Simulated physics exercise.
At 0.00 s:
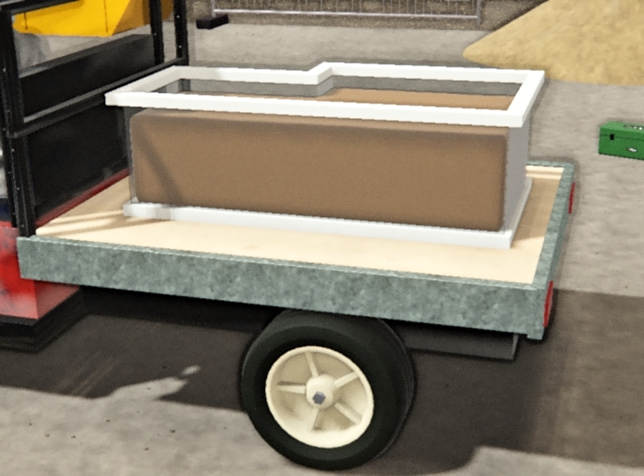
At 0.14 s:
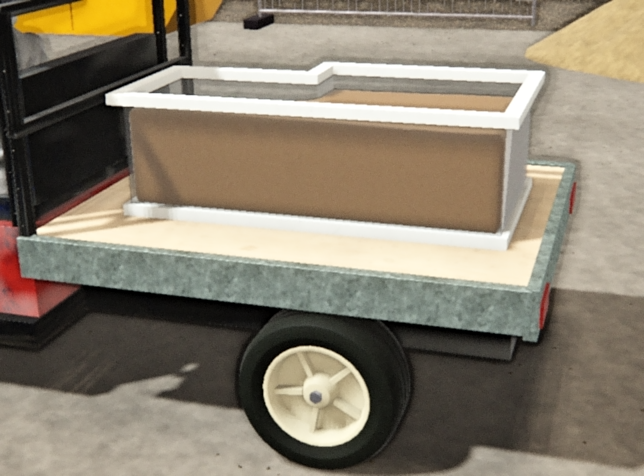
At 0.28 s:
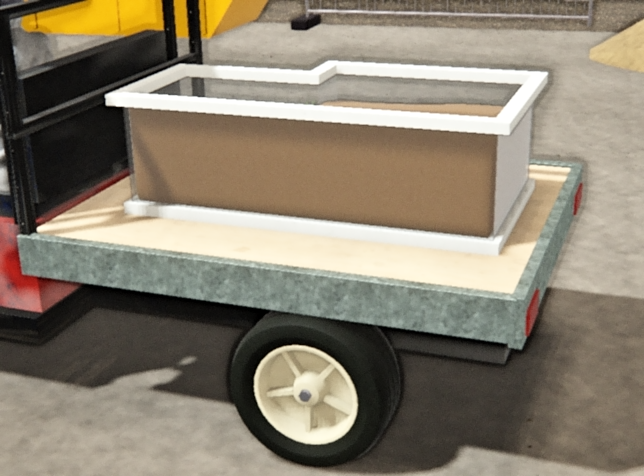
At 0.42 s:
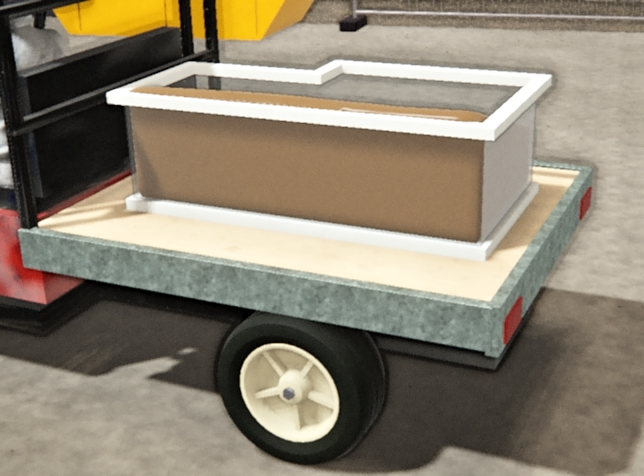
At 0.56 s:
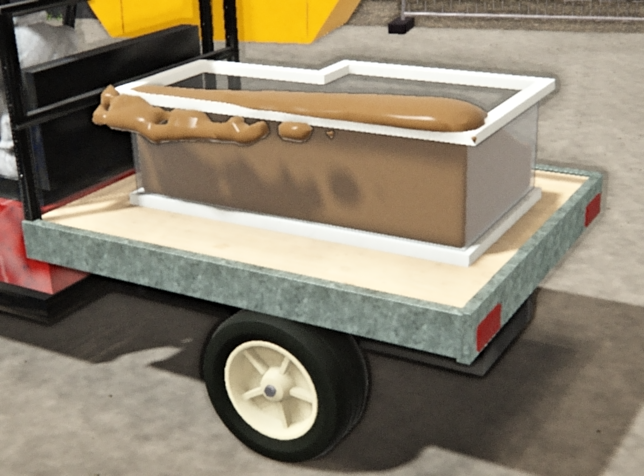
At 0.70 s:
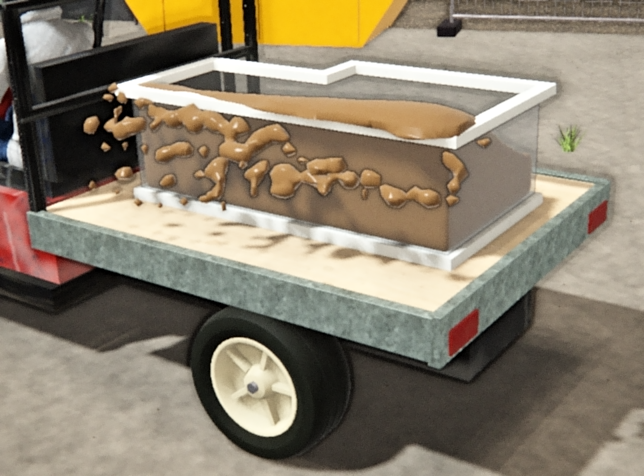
Muddy water heaps up in a clear tank and spills over its near side as the buggy turns.
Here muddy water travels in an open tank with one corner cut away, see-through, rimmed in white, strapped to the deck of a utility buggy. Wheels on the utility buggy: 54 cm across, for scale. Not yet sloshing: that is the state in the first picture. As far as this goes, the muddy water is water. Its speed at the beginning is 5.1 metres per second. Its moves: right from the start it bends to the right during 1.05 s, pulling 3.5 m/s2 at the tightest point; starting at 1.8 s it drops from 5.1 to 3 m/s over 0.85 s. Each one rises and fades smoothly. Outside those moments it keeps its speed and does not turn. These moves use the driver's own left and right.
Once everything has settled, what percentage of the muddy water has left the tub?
About 30 per cent.
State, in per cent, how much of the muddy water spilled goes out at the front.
I'd put it at about 60 percent of what spills.
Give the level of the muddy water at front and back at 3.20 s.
At the front the surface is at 26 cm, while at the back it is at 26 cm.
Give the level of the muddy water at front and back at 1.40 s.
I'd say some 30 centimetres in front and some 26 centimetres behind.
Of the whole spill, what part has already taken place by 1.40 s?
About 20 percent, give or take.
Then, 1.40 s in, it stands 26 cm high behind and 30 cm in front; 6 per cent has gone over the near side.
Then, 2.20 s in, it stands 20 cm high behind and 40 cm in front; 7 per cent has gone over the near side.
Then, 3.20 s in, it stands 26 cm high behind and 26 cm in front; 28 per cent has gone over the front and the near side.
Then, 5.64 s in, 30 per cent has gone over the front and the near side, 71 of 235 litres.
